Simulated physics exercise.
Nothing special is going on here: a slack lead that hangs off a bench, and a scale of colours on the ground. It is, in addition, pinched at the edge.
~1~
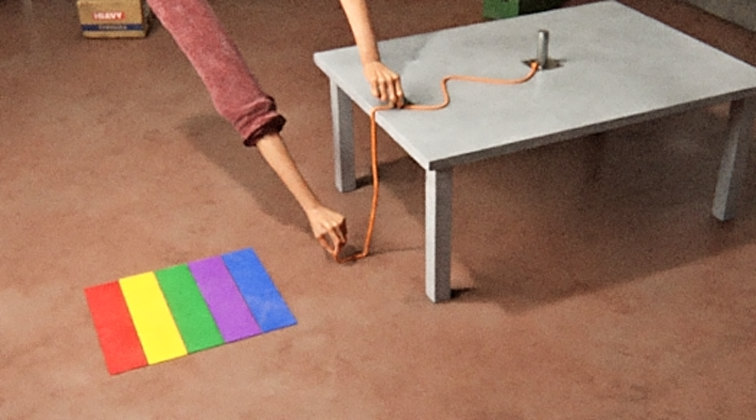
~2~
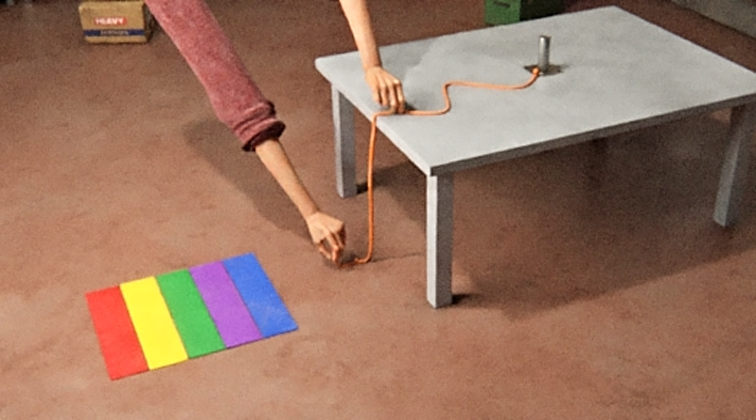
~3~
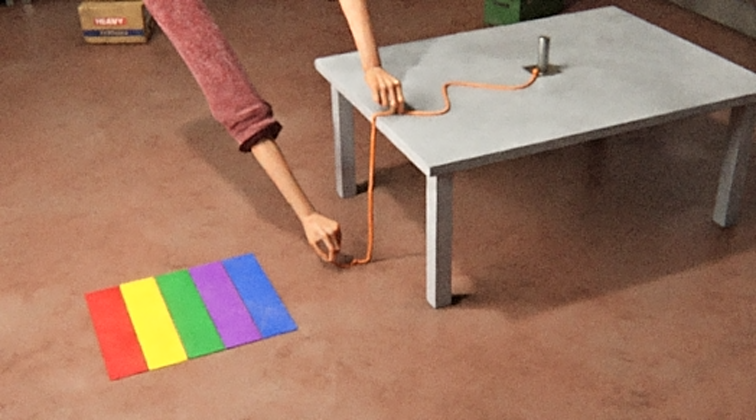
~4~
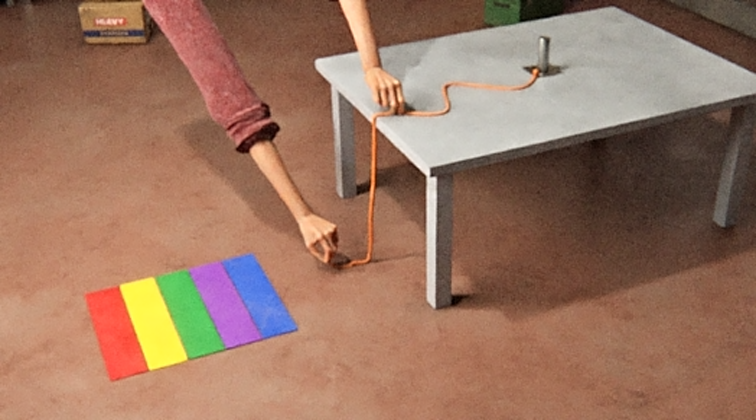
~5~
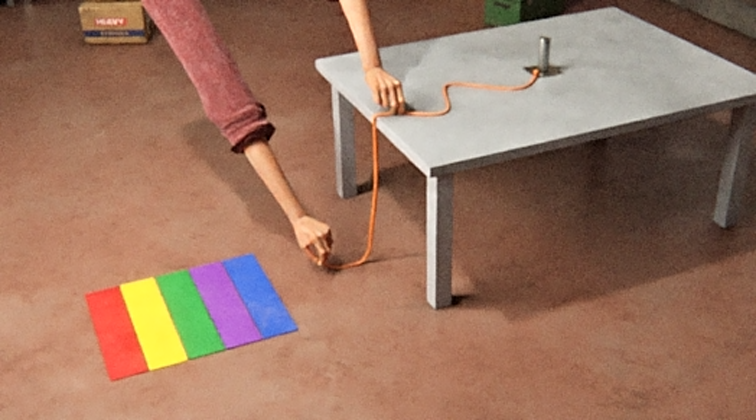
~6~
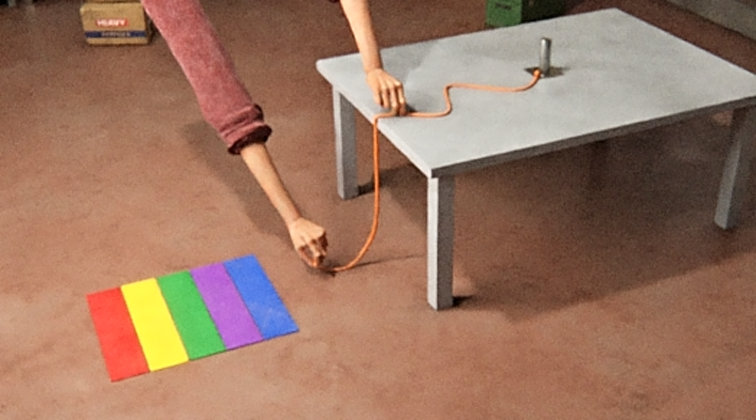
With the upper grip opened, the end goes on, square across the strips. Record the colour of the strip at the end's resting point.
Resting point: Yellow strip.
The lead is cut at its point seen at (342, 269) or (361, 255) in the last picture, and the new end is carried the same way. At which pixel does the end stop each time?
You'd find it around (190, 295) the first time and around (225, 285) the second.
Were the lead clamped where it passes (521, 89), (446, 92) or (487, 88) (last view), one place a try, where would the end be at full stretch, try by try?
In order of the tries: About (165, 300), then (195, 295), then (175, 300).
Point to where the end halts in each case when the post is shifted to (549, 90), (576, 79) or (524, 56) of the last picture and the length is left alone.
Try by try, around (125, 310), (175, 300) and (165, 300).
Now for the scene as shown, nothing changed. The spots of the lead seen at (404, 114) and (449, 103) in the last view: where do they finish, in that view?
(345, 146), then (401, 109).
A little later, end near (214, 290); over purple.
Next, end near (174, 300); over green.
When it is tight, end near (151, 306); over yellow. Over yellow.
